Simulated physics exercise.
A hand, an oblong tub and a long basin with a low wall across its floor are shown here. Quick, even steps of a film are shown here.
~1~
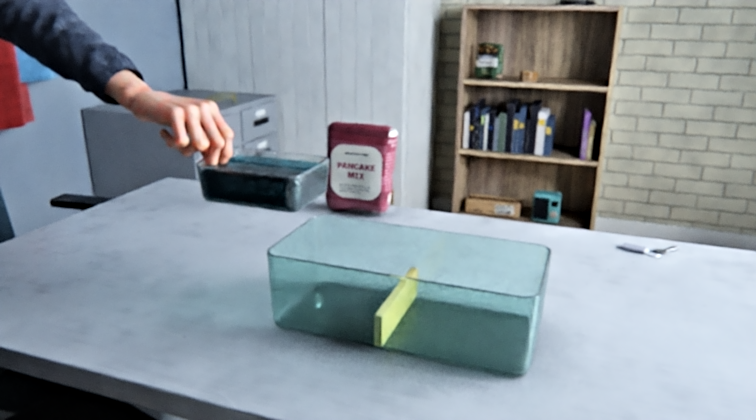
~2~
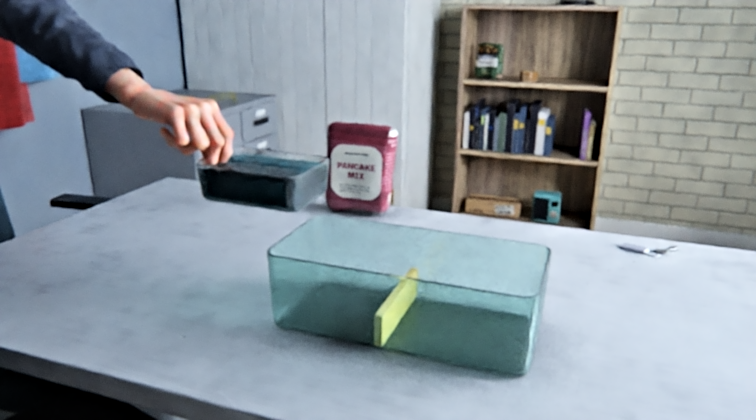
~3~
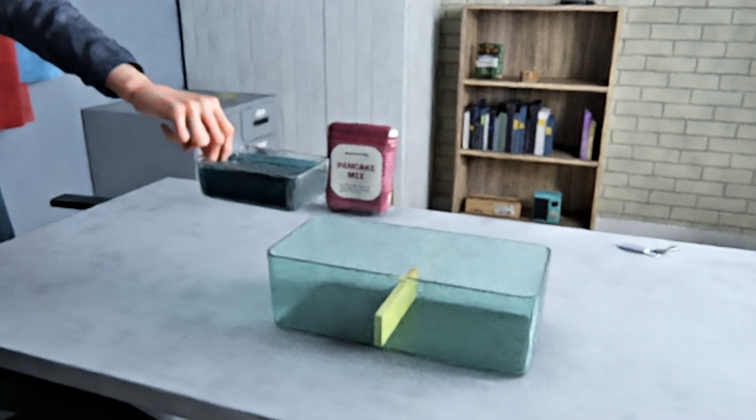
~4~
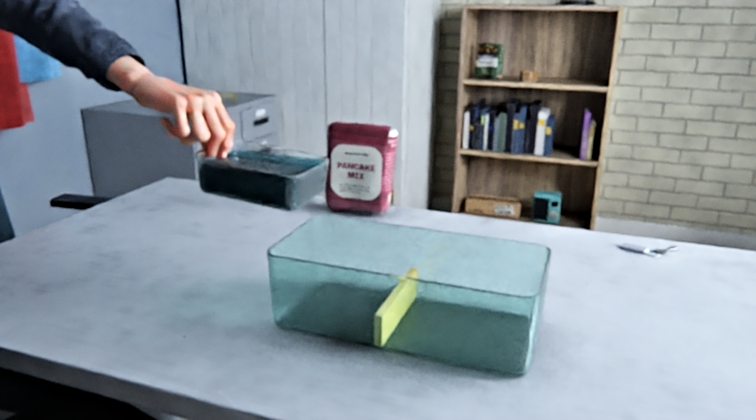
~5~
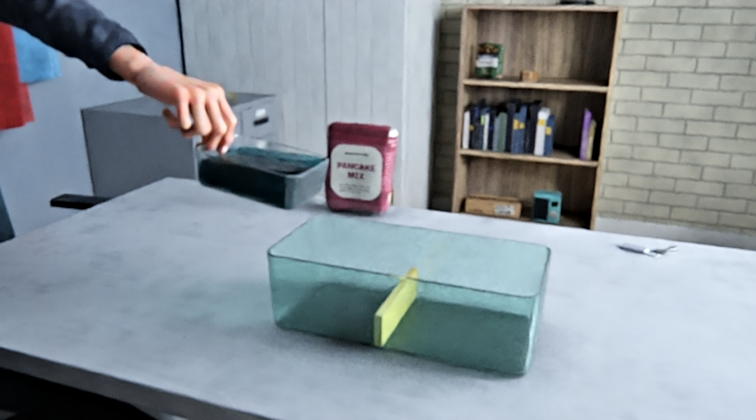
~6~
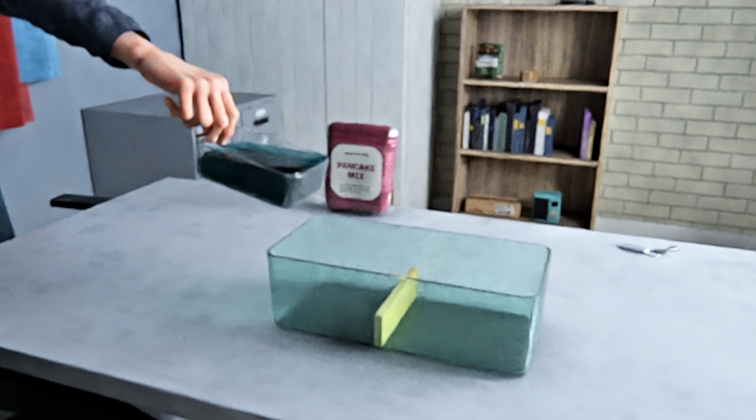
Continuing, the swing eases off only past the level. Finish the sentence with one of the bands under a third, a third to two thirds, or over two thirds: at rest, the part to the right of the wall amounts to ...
At rest, the part to the right of the wall amounts to under a third.
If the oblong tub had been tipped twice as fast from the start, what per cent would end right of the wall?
I'd put it at some 55 percent.
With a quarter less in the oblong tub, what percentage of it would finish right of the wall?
Roughly 5 in a hundred.
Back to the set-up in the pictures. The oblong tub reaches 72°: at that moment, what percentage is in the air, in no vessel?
Roughly 45 in a hundred.
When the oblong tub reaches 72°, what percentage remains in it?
I'd reckon near 15 percent is still held at that tilt.
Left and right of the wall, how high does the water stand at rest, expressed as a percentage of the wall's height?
Left: About 50; right: About 10.
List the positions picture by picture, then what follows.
In the first frame, it leans 0°; its right rim is at (315, 169); the water meets the walls at (220, 162) and (315, 172); the long basin's rim runs from (292, 234) to (546, 272); the wall's top is at (398, 291).
In the second frame, it leans 1°; its right rim is at (315, 169); the water meets the walls at (221, 161) and (315, 172).
In the third frame, it leans 2°; its right rim is at (315, 169); the water meets the walls at (220, 159) and (315, 171).
In the fourth frame, it leans 5°; its right rim is at (315, 169); the water meets the walls at (220, 156) and (315, 169).
In the fifth frame, it leans 8°; its right rim is at (315, 169); the water meets the walls at (220, 152) and (316, 167).
In the sixth frame, it leans 13°; its right rim is at (315, 169); the water meets the walls at (219, 147) and (317, 165); 1 per cent is over the edge.
A moment on, the tilt is 72° and 17 per cent is still to pour, 37 is left of the wall and 1 right of it.
Next, the tilt is 111° and 1 per cent is still to pour, 74 is left of the wall and 19 right of it.
Then the tilt is 121° and 0 per cent is still to pour, 77 is left of the wall and 20 right of it.
Later the tilt is 121° and 0 per cent is still to pour, 77 is left of the wall and 20 right of it.
At rest 77 per cent lies left of the wall, 20 right of it and 3 outside.
